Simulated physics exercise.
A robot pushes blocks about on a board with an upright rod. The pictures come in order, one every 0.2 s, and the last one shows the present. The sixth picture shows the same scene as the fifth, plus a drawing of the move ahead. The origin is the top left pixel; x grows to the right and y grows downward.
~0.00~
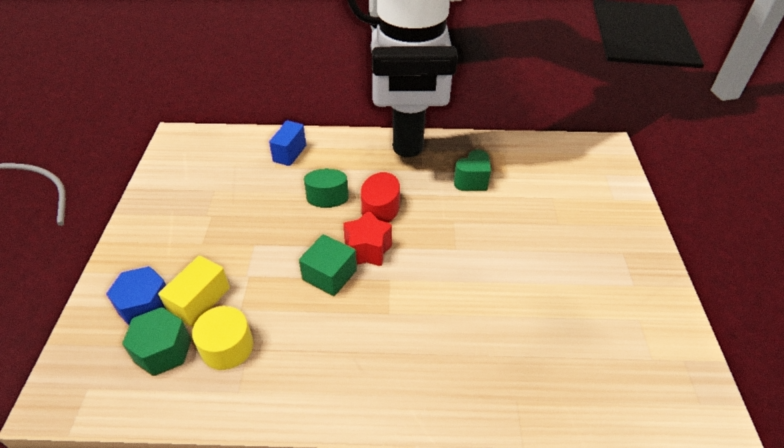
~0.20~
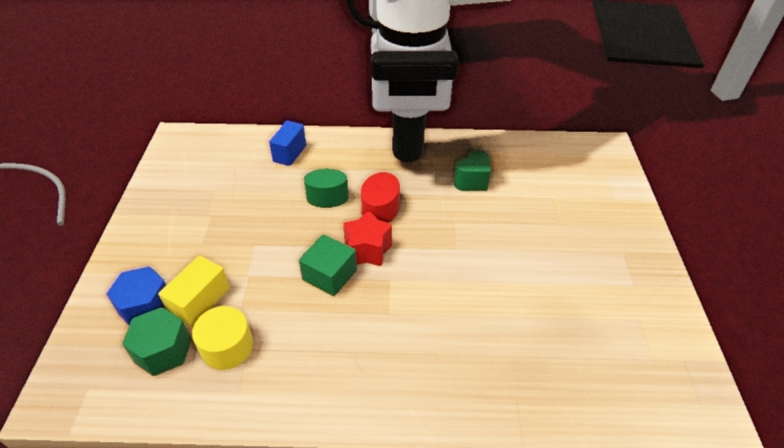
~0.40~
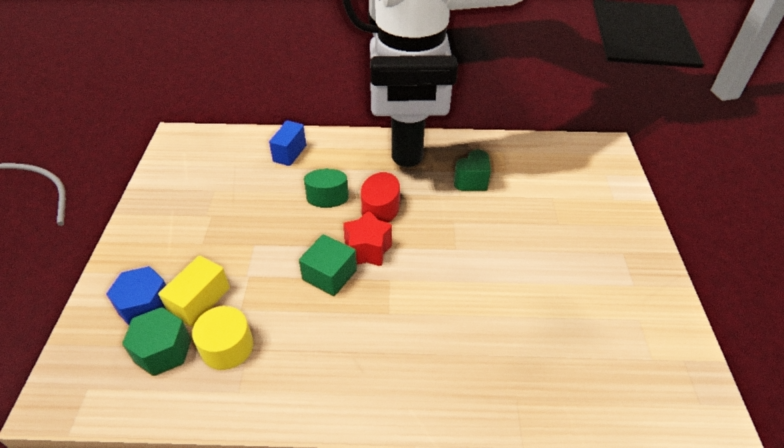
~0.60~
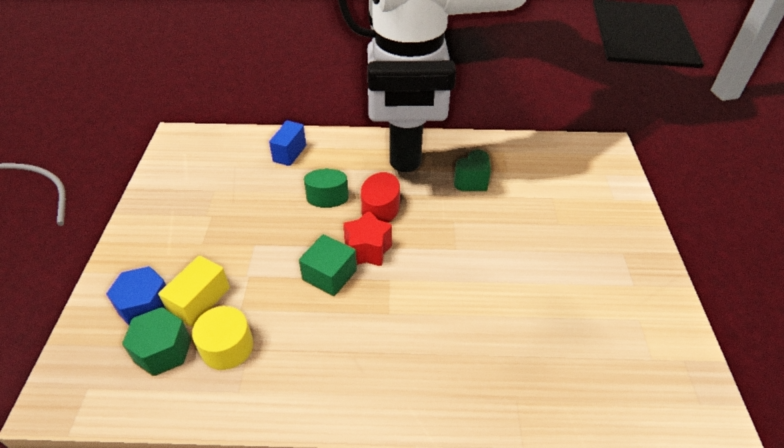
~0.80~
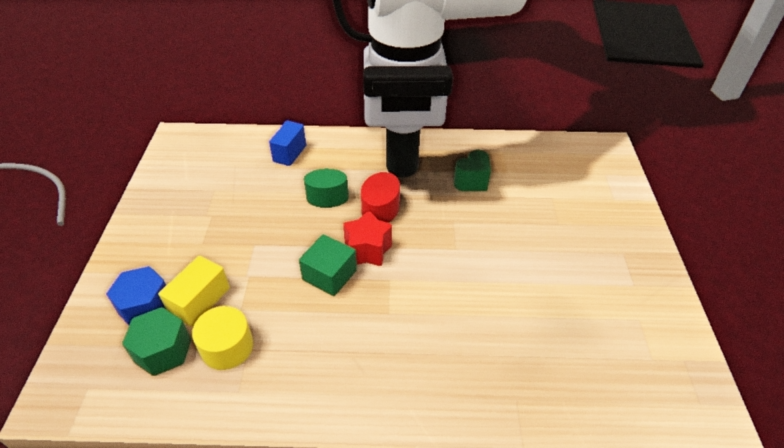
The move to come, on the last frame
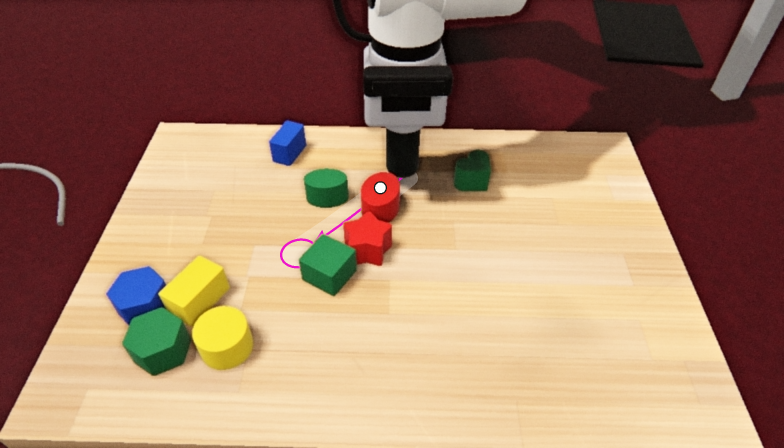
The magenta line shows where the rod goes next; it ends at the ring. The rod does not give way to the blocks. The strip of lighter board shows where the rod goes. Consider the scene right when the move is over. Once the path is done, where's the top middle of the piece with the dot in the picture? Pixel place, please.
The answer is (319, 259).
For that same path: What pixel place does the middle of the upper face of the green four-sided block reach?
Put as a pixel place, it's (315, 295).
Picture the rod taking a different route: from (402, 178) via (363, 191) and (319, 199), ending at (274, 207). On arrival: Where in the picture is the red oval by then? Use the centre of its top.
The top centre is at (366, 199).
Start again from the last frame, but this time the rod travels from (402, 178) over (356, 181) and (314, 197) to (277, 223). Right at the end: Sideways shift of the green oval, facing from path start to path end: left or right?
It slides leftward.
The line goes straight from (402, 178) to (299, 253); the dot is on the red oval.
What follows on the original path. One third of the way, rod (371, 192); green four-sided block (322, 265), turned 25° clockwise; red star (364, 246), turned 35° anticlockwise; red oval (358, 210).
Two thirds of the way, rod (337, 218); green four-sided block (315, 279), turned 45° clockwise; red star (368, 260), turned 95° anticlockwise; red oval (333, 239), turned 35° anticlockwise.
At the end, rod (298, 244); yellow circular block unmoved; green oval unmoved; green four-sided block (315, 295), turned 75° clockwise; red star (372, 263), turned 110° anticlockwise; red oval (319, 259), turned 100° anticlockwise.
